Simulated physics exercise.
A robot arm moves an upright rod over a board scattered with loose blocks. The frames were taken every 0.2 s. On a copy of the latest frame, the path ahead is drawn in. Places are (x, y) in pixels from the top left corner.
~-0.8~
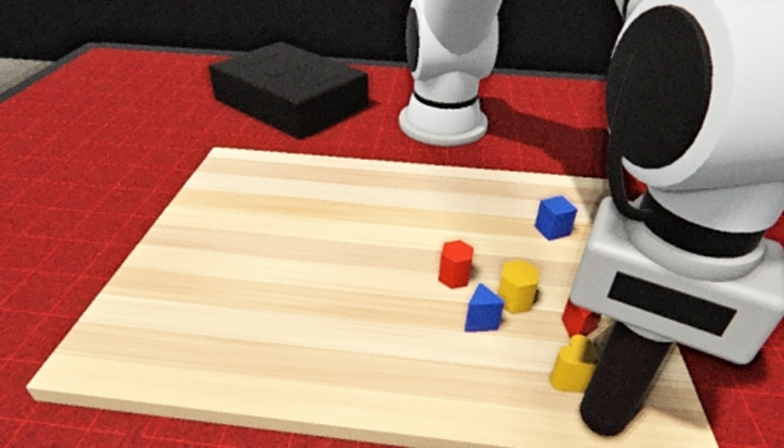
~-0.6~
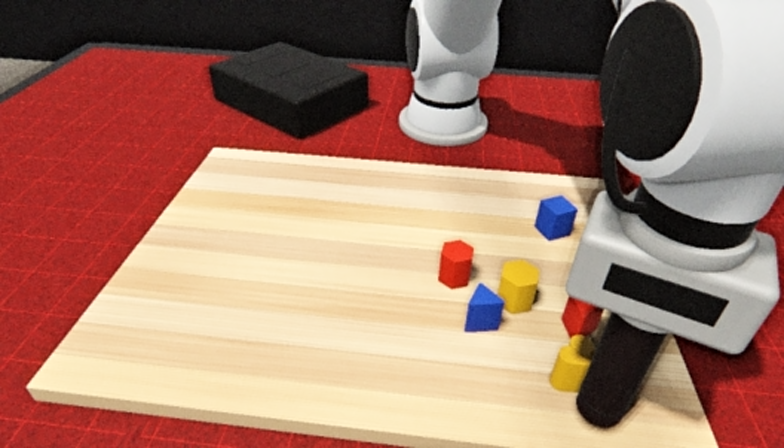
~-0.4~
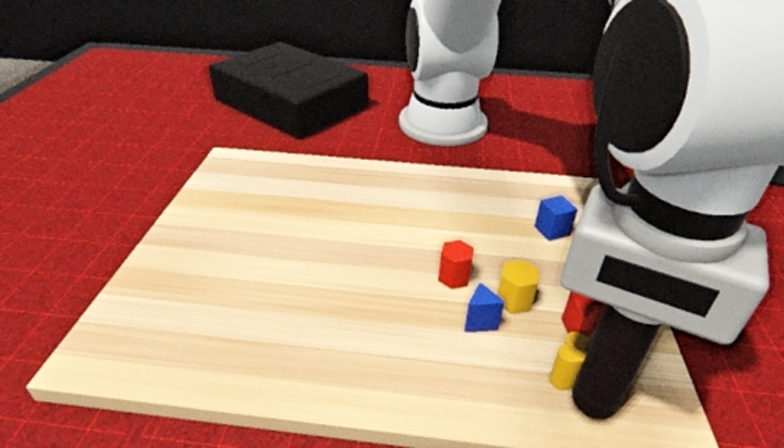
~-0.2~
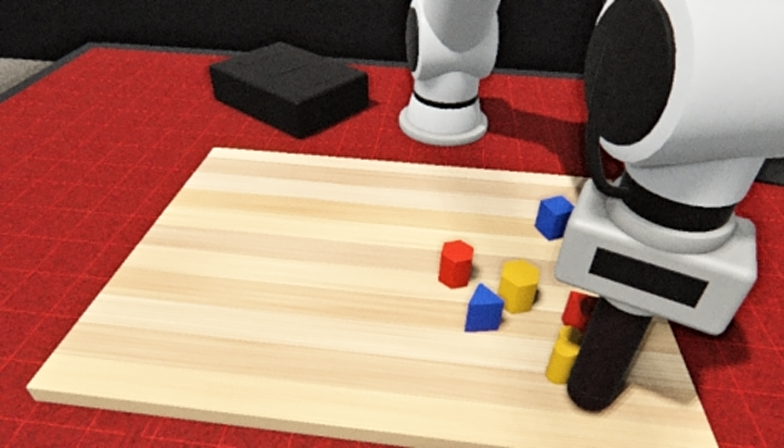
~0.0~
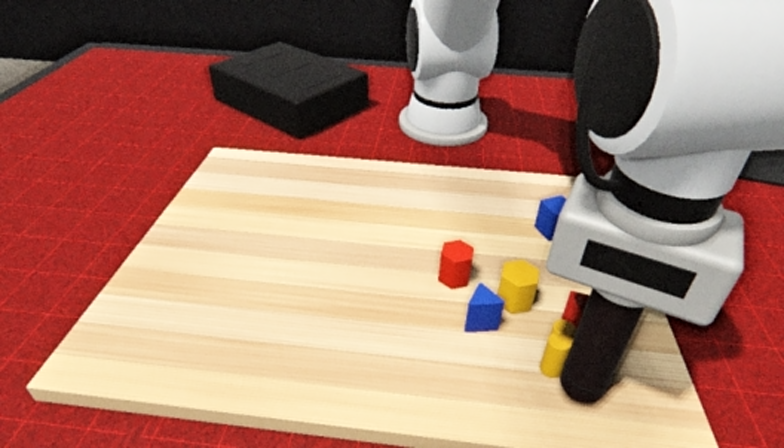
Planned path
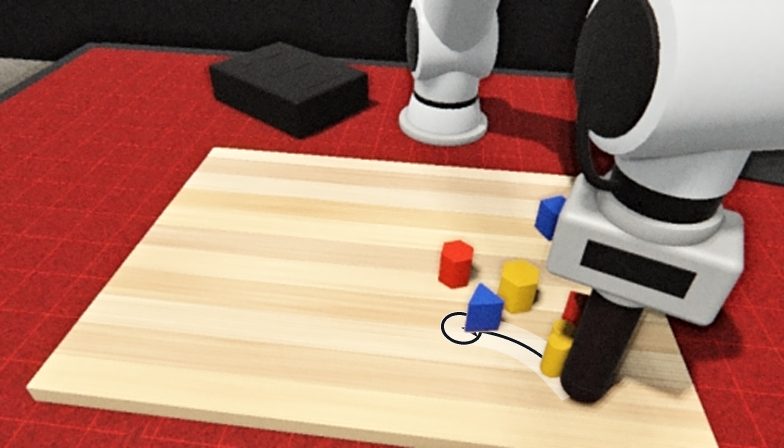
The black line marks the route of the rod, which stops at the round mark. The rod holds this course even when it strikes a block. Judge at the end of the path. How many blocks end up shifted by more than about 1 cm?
The answer is three or more blocks, counting only moves over 1 cm.
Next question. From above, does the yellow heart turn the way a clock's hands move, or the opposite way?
It goes round the way clock hands do.
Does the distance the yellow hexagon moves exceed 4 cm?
It seems not.
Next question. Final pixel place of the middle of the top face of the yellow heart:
Its top middle will sit at (500, 281).
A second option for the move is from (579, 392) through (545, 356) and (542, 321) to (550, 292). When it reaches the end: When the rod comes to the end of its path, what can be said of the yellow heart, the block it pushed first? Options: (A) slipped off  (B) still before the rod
A - slipped off.
The drawn path runs from (579, 392) through (544, 359) and (504, 337) to (462, 328).
The first path, step by step. One third of the way, rod (546, 351); yellow heart (533, 304).
Two thirds of the way, rod (505, 330); blue three-sided block (475, 292); yellow hexagon (513, 260), turned 35° clockwise; yellow heart (503, 283), turned 25° clockwise.
At the end, rod (463, 321); blue three-sided block (448, 280), turned 20° anticlockwise; yellow hexagon (513, 260), turned 35° clockwise; yellow heart (500, 281), turned 35° clockwise; red three-sided block not moved.
